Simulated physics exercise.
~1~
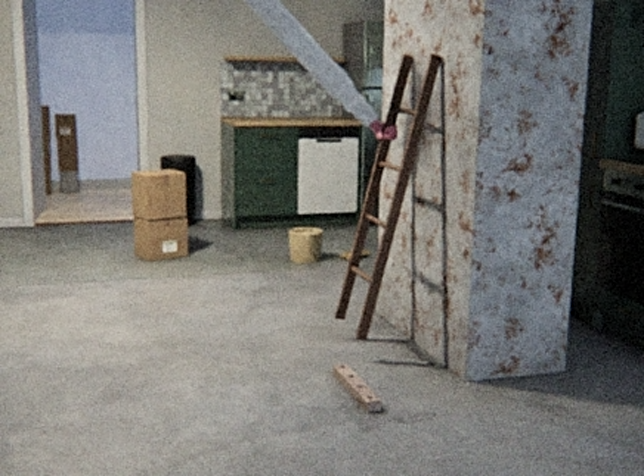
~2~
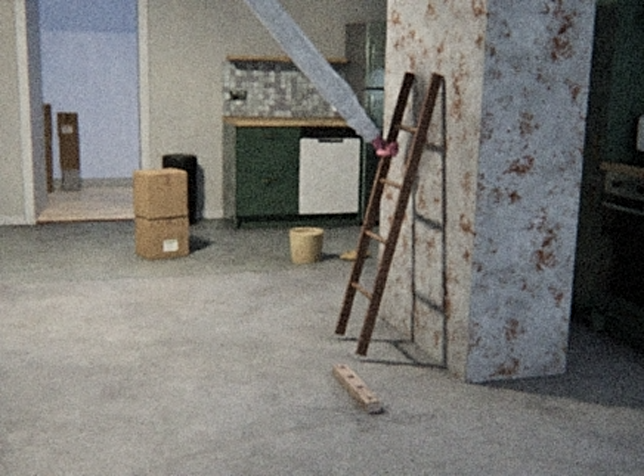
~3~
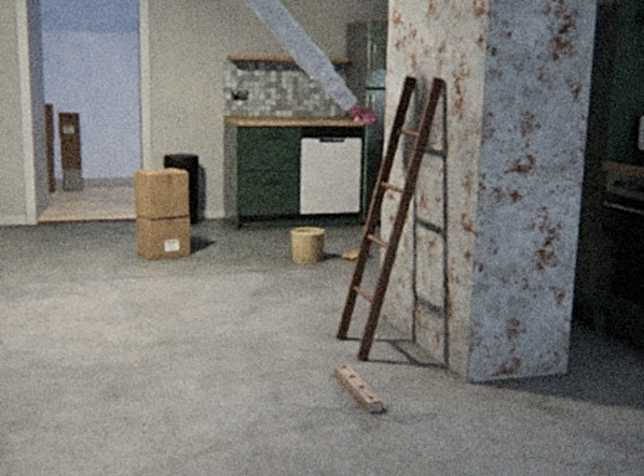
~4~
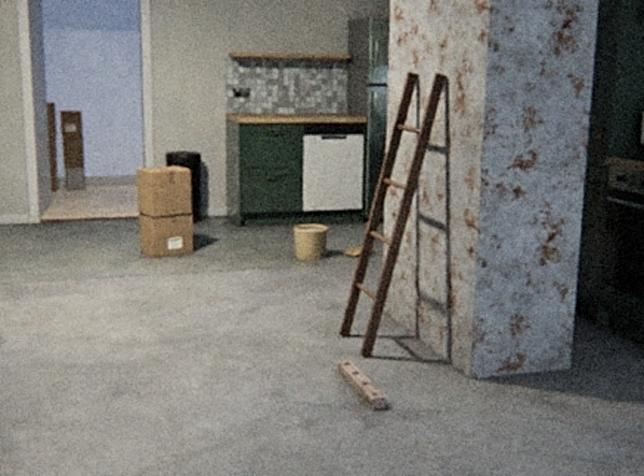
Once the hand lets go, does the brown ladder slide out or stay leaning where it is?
The brown ladder stays up, still leaning in place after the hand has drawn away.
